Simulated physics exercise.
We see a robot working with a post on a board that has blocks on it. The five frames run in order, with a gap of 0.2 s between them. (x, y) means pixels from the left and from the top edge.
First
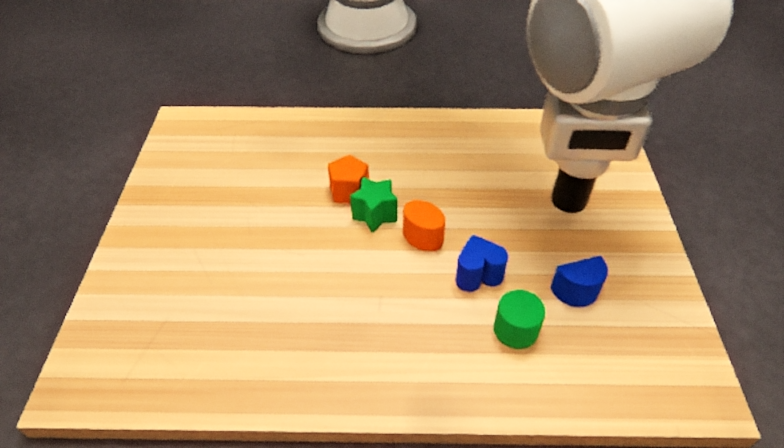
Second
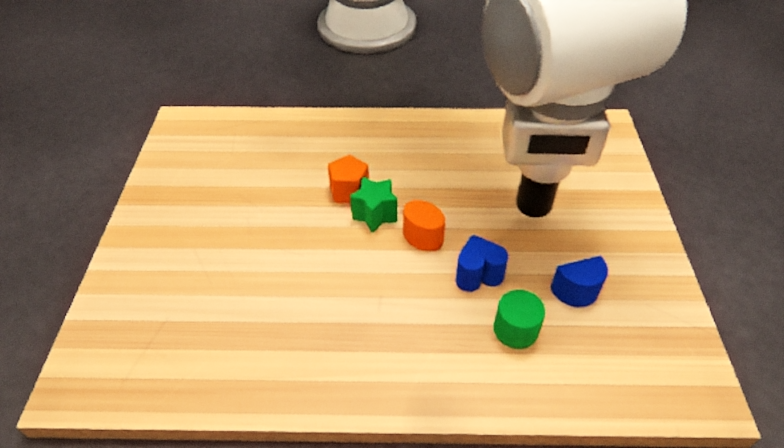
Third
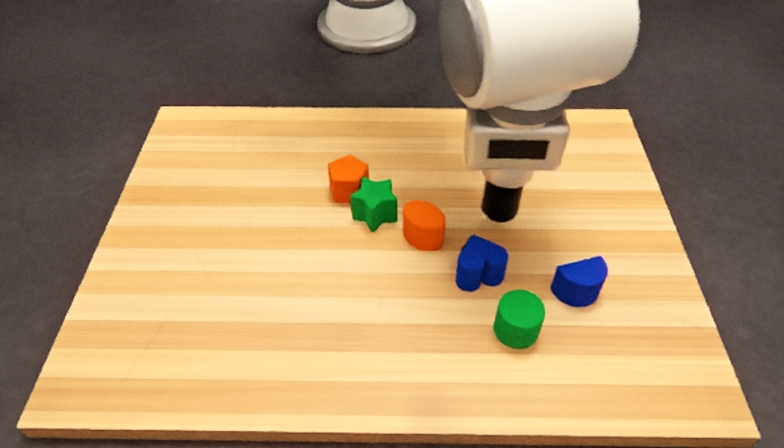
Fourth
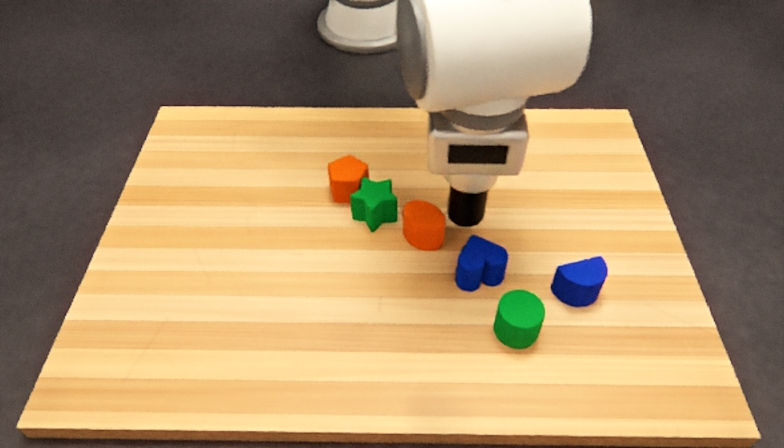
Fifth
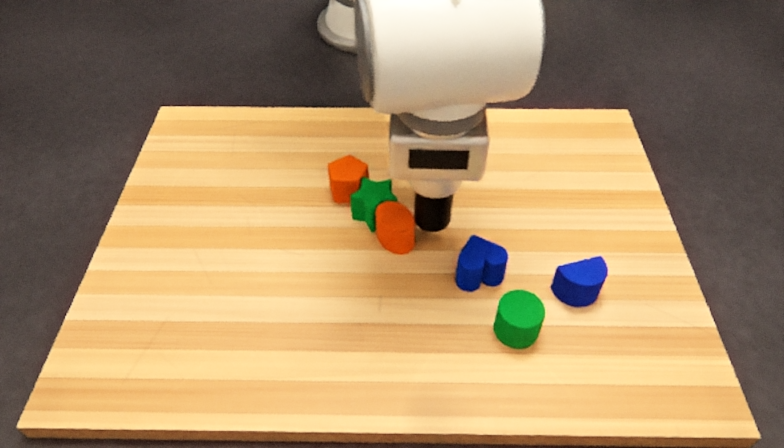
Robot arm with a black post moving left across a wooden board, pushing an orange elliptical block toward a green star.
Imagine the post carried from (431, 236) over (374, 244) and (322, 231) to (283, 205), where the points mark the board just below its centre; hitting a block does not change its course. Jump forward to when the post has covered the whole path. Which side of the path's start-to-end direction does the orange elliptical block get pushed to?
Goes left.
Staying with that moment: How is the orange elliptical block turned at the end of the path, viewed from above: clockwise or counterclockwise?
Rotates counter-clockwise.
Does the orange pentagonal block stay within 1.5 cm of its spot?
It seems so.
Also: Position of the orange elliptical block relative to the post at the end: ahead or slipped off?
Looking at the end of the path, the orange elliptical block has slipped free of the post.
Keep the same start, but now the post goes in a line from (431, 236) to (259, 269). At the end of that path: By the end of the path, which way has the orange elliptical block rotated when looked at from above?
Looking down: Clockwise.
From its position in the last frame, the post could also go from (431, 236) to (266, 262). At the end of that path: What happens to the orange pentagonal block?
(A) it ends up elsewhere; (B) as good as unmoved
Choice B: As good as unmoved.
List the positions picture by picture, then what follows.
In the first picture, tip of the post (569, 202), middles of tops, orange pentagonal block (347, 168), green star-shaped block (375, 191), orange elliptical block (424, 214).
In the second picture, post (534, 206), nothing pushed.
In the third picture, post (499, 210), nothing pushed.
In the fourth picture, post (465, 215), nothing pushed.
In the fifth picture, post (432, 220), orange pentagonal block (347, 168), green star-shaped block (375, 191), orange elliptical block (395, 216).
The first path, step by step. One third of the way, post (373, 227); green star-shaped block (365, 191), turned 35° clockwise; orange elliptical block (337, 223), turned 35° clockwise.
Two thirds of the way, post (319, 214); green star-shaped block (365, 191), turned 35° clockwise; orange elliptical block (284, 220), turned 15° anticlockwise.
At the end, post (279, 188); orange pentagonal block unmoved; green star-shaped block (365, 191), turned 35° clockwise; orange elliptical block (279, 220), turned 25° anticlockwise.
